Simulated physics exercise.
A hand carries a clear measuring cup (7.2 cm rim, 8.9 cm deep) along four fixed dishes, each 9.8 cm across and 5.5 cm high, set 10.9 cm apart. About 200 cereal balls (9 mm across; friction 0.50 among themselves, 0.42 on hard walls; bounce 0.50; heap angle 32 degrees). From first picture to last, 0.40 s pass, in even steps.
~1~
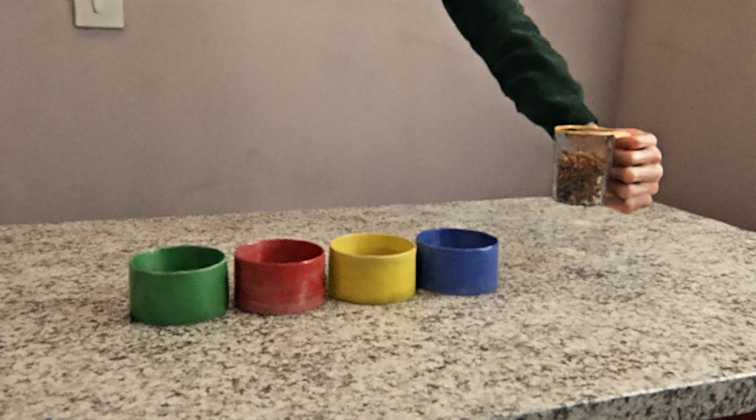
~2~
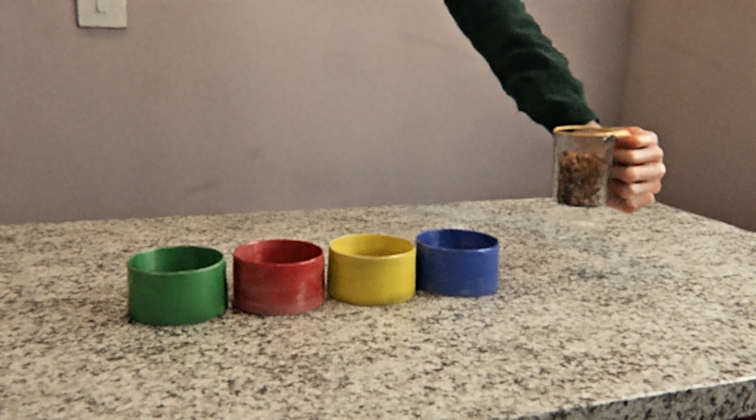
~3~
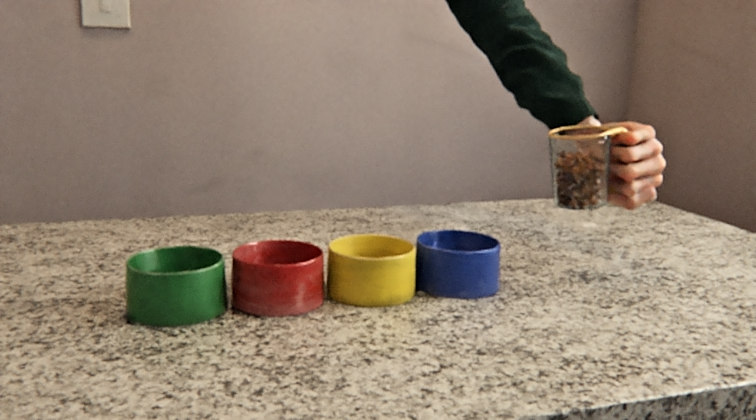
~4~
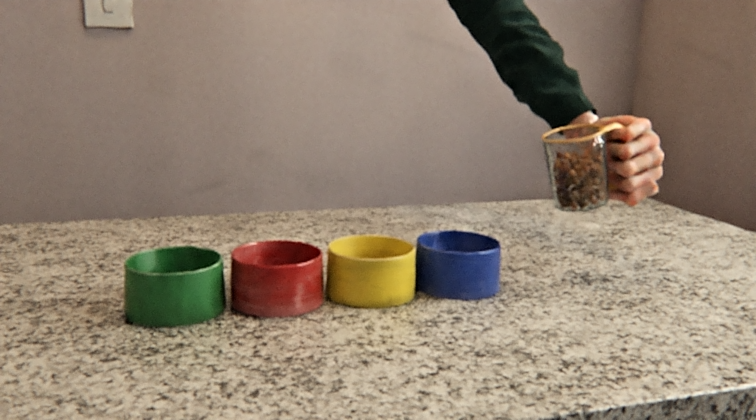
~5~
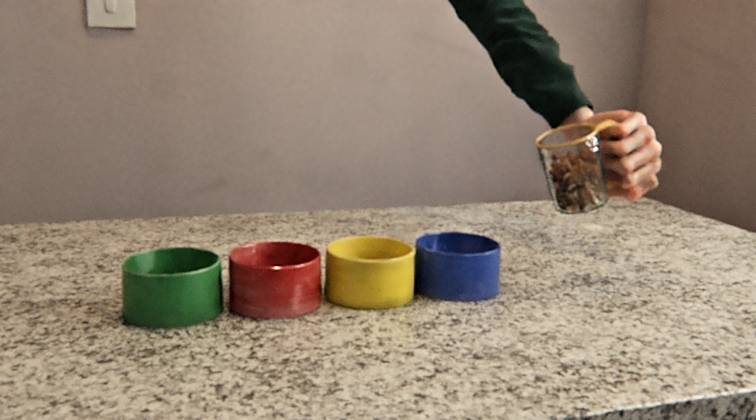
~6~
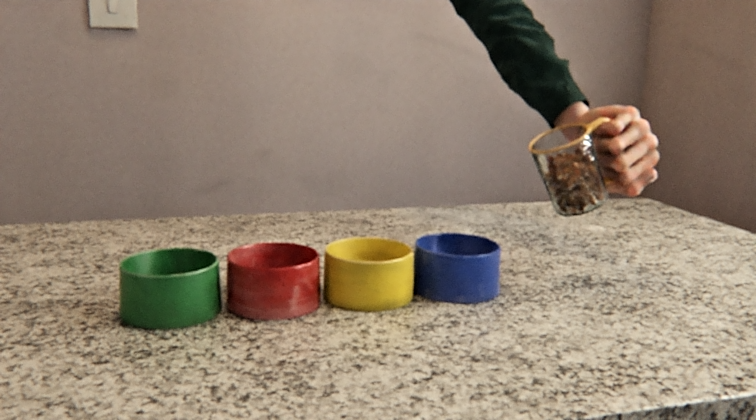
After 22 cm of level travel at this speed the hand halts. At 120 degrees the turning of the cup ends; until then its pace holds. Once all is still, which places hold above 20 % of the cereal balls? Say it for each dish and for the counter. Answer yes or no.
Red: No, blue: Yes, green: No, yellow: No, counter: No.
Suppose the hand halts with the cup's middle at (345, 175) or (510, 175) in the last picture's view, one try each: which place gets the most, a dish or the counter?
Most goes to: Blue, then blue.
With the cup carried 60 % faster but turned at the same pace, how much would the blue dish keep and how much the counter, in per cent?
In that case blue 0, counter 10.
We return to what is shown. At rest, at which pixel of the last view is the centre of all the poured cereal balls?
Around (446, 272).
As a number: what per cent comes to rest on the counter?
About 0 per cent.
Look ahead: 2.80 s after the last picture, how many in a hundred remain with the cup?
Some 0 per cent of the load.
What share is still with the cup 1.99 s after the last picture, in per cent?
Roughly 0 per cent.
Then, 1.19 s after the last picture, tilt 116 degrees; cup holds 75 %, blue 25 %.
Then, 1.99 s after the last picture, tilt 120 degrees; cup holds 0 %, blue 100 %.
Then, 2.80 s after the last picture, tilt 120 degrees; cup holds 0 %, blue 100 %.
In the end, red 0 %, blue 100 %, green 0 %, yellow 0 %, counter 0 %.
